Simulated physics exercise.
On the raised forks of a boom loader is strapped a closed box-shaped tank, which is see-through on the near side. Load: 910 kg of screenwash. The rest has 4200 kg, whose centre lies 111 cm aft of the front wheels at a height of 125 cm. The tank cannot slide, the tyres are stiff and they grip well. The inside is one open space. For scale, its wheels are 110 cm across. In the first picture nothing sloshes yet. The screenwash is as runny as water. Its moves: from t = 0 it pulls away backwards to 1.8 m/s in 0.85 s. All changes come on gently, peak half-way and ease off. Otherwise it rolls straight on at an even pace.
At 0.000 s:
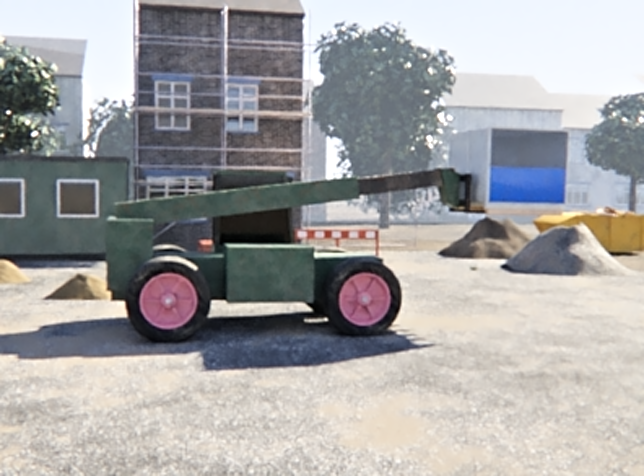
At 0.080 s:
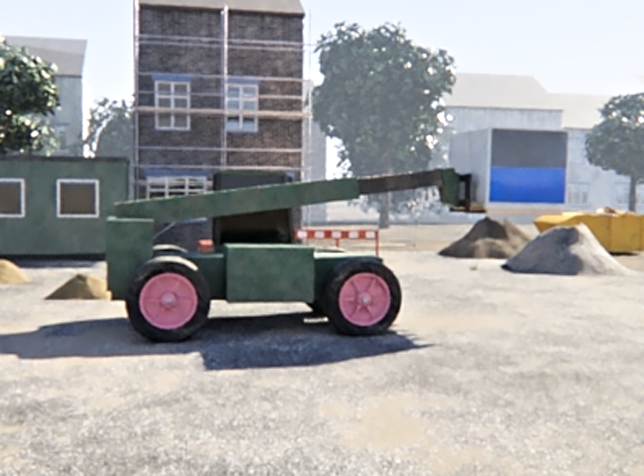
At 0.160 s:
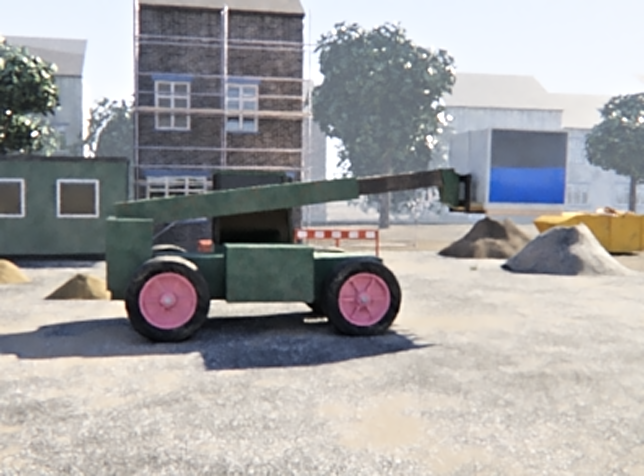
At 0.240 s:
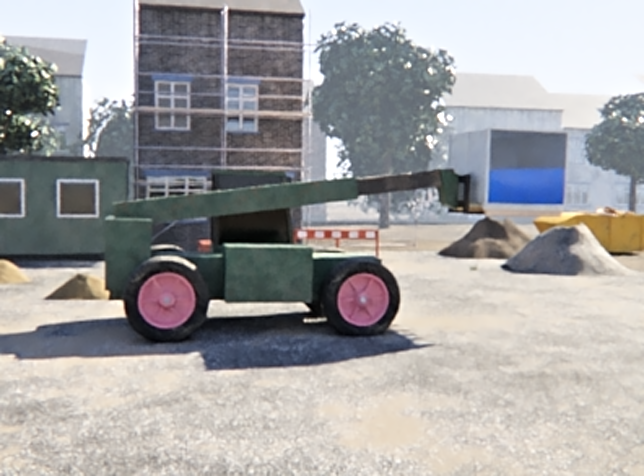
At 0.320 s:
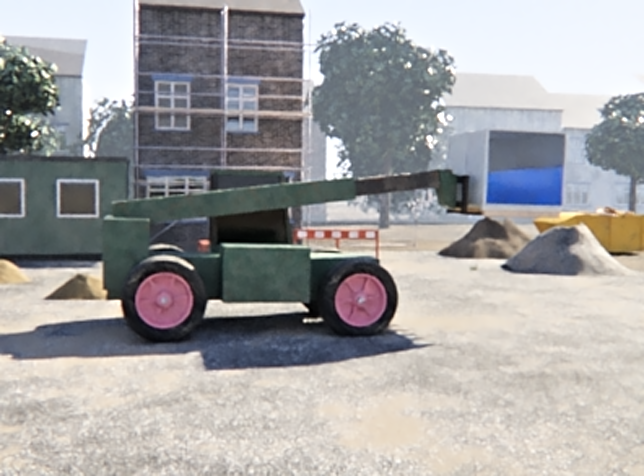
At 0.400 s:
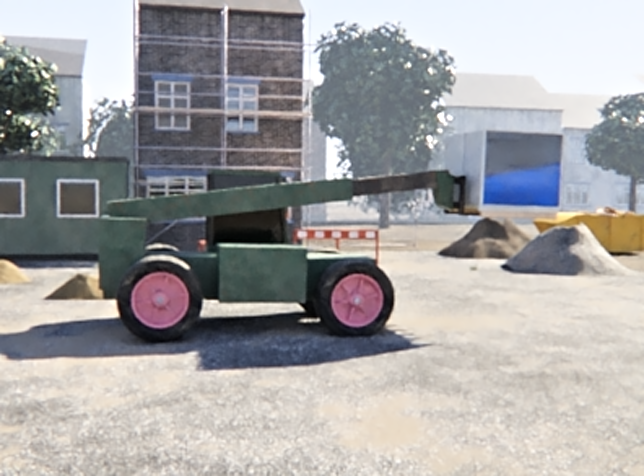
A green telehandler with pink wheels, holding a big see-through-sided tank of blue liquid out front, stood still on a building site, then crept slightly backwards to the left as the liquid's surface tilted a little.
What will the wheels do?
In the end it lifts briefly and recovers.
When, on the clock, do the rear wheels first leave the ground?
Around 0.50 s.
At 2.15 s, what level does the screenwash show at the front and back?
About 96 cm in front and 36 cm behind.
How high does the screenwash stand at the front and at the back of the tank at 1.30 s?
About 42 cm in front and 60 cm behind.
Then, 0.50 s in, the lean is 1° nose down, the rear 2 cm in the air; the liquid stands 35 cm at the back and 64 cm at the front.
Then, 0.85 s in, the lean is 2° nose down, the rear 7 cm in the air; the liquid stands 26 cm at the back and 77 cm at the front.
Then, 1.30 s in, the lean is 1° nose up, wheels down; the liquid stands 60 cm at the back and 42 cm at the front.
Then, 2.15 s in, the lean is 0°, wheels down; the liquid stands 36 cm at the back and 96 cm at the front.
Then, 3.84 s in, all wheels are down again; the highest lift was 7 cm and the largest lean 2°.
